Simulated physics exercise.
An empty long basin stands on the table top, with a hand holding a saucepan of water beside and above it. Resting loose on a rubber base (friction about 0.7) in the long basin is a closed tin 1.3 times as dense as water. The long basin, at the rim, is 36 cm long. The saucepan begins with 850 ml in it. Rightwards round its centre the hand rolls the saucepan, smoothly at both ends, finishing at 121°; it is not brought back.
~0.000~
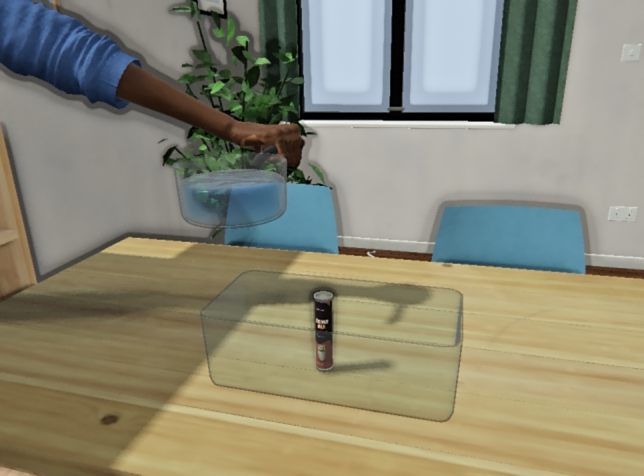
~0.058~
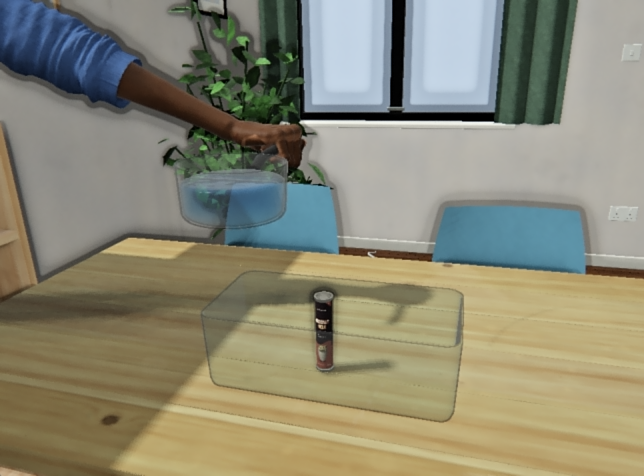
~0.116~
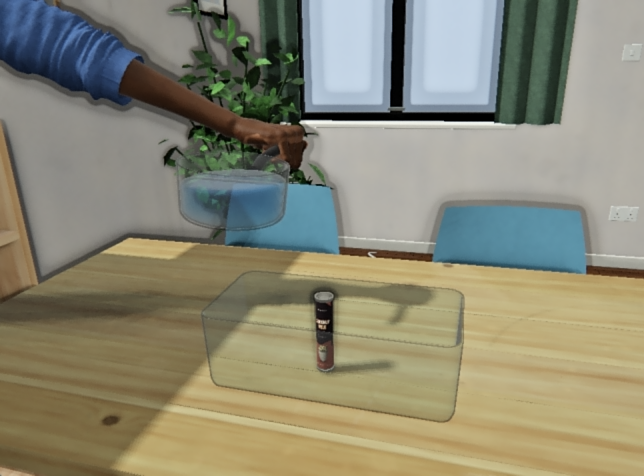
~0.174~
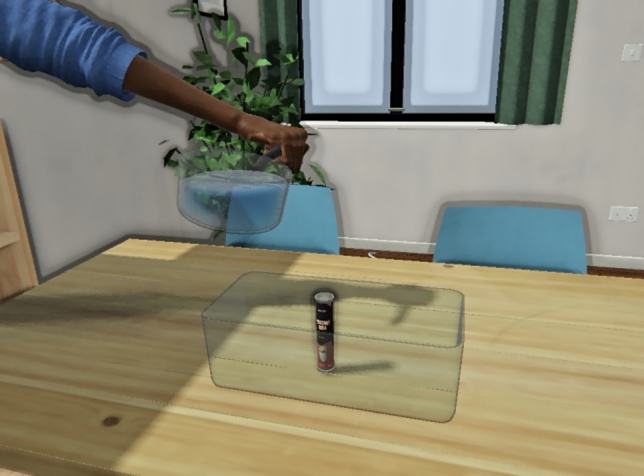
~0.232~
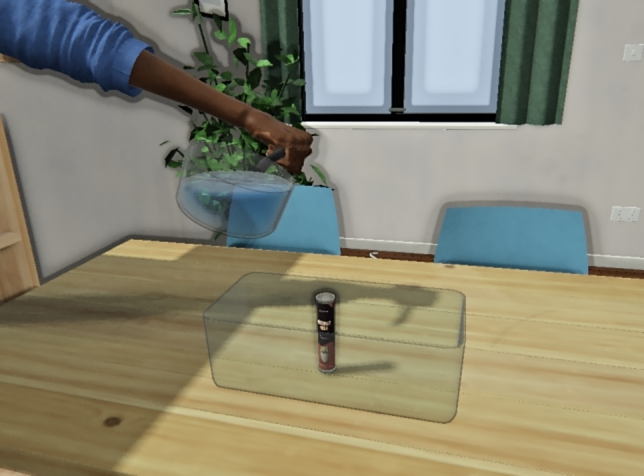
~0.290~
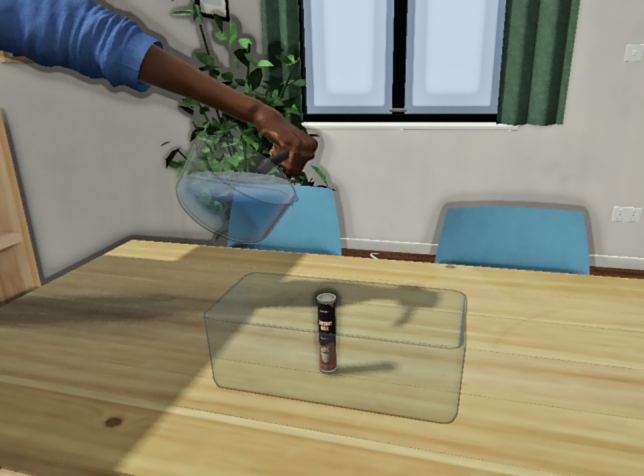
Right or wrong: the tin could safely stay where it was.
Wrong, it goes over.
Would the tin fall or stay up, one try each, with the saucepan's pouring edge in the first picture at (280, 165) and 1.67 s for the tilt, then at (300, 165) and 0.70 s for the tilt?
The tin stays vertical the first time and stays vertical the second time.
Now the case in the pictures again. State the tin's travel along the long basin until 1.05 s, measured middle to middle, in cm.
Some 7 cm.
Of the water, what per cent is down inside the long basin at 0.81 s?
Some 92 percent.
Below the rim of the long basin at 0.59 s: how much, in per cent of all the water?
About 36 per cent.
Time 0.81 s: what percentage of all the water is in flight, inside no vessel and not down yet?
7 per cent, roughly.
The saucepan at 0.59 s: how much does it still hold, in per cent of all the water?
Roughly 20 per cent.
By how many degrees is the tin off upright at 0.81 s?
I'd say it's tipped close to 5 degrees.
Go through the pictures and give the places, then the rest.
It leans 0°; its right rim is at (282, 165); the water meets the walls at (188, 177) and (283, 181); the long basin's rim runs from (223, 292) to (462, 318); the tin's top is at (323, 299), in the first frame.
It leans 2°; its right rim is at (283, 167); the water meets the walls at (188, 177) and (283, 182), in the second frame.
It leans 6°; its right rim is at (286, 172); the water meets the walls at (189, 177) and (284, 183), in the third frame.
It leans 14°; its right rim is at (288, 180); the water meets the walls at (189, 177) and (286, 185), in the fourth frame.
It leans 23°; its right rim is at (290, 191); the water meets the walls at (189, 177) and (290, 188), in the fifth frame.
It leans 35°; its right rim is at (291, 203); the water meets the walls at (189, 175) and (291, 196); 3 per cent is over the edge, in the sixth frame.
After 0.59 s the tilt is 102° and 20 per cent is still to pour; the tin stands where it began.
After 0.81 s the tilt is 121° and 1 per cent is still to pour; the tin leans 7°.
After 1.05 s the tilt is 121° and 0 per cent is still to pour; the tin leans 56°.
After 1.30 s the tilt is 121° and 0 per cent is still to pour; the tin lies on its side.
In the end the tin lies on its side.
